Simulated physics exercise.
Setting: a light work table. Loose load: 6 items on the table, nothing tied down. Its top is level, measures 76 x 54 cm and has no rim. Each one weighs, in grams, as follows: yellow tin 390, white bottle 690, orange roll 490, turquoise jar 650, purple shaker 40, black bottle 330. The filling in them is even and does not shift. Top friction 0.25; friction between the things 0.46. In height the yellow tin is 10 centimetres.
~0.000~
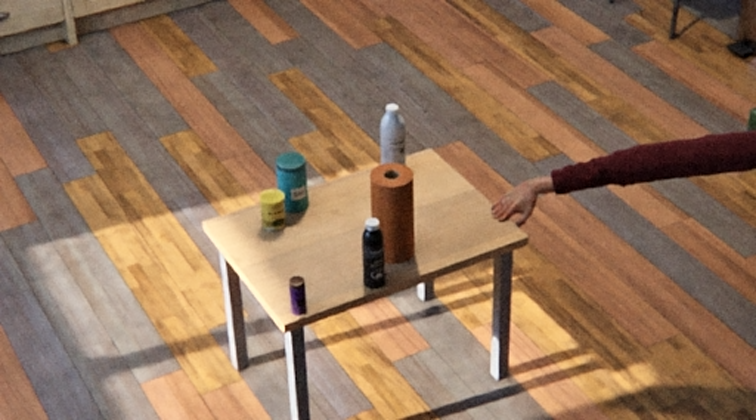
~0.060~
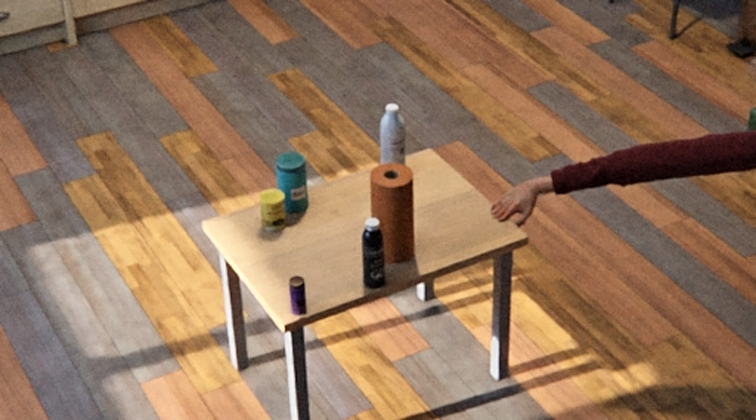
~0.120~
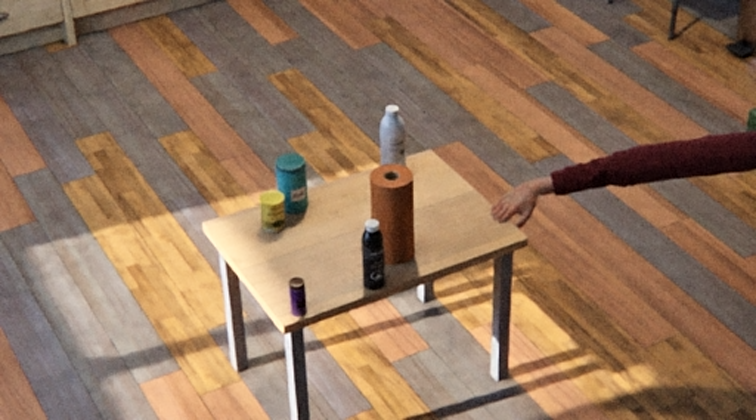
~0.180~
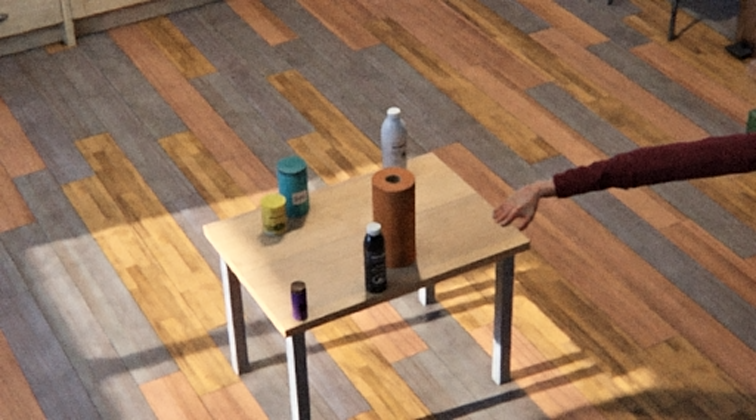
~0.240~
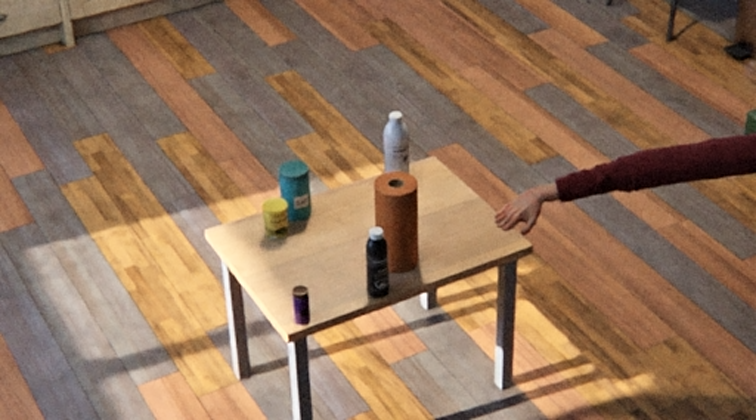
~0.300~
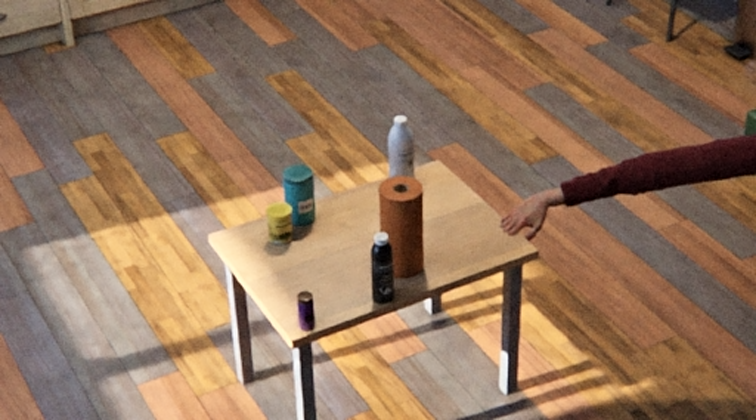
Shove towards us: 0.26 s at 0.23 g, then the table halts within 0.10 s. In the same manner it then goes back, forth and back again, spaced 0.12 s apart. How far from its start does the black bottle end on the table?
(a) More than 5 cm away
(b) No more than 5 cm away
More than 5 cm away (a).
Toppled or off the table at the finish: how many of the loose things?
The number here is 2.
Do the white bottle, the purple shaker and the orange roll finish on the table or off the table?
Final state - the white bottle stays within bounds; the purple shaker ends out of bounds; the orange roll stays within bounds.
Around 0.70 s, table 8 cm from its start; purple shaker and black bottle now off the table; white bottle shifted 4 cm; orange roll shifted 4 cm.
Around 1.00 s, things are still on the move.
Around 1.60 s, table 10 cm from its start; orange roll shifted 4 cm; yellow tin shifted 4 cm; white bottle shifted 4 cm.
Finally (2.5 s), off the table, purple shaker and black bottle; the other 4 still in place (within 5 cm).
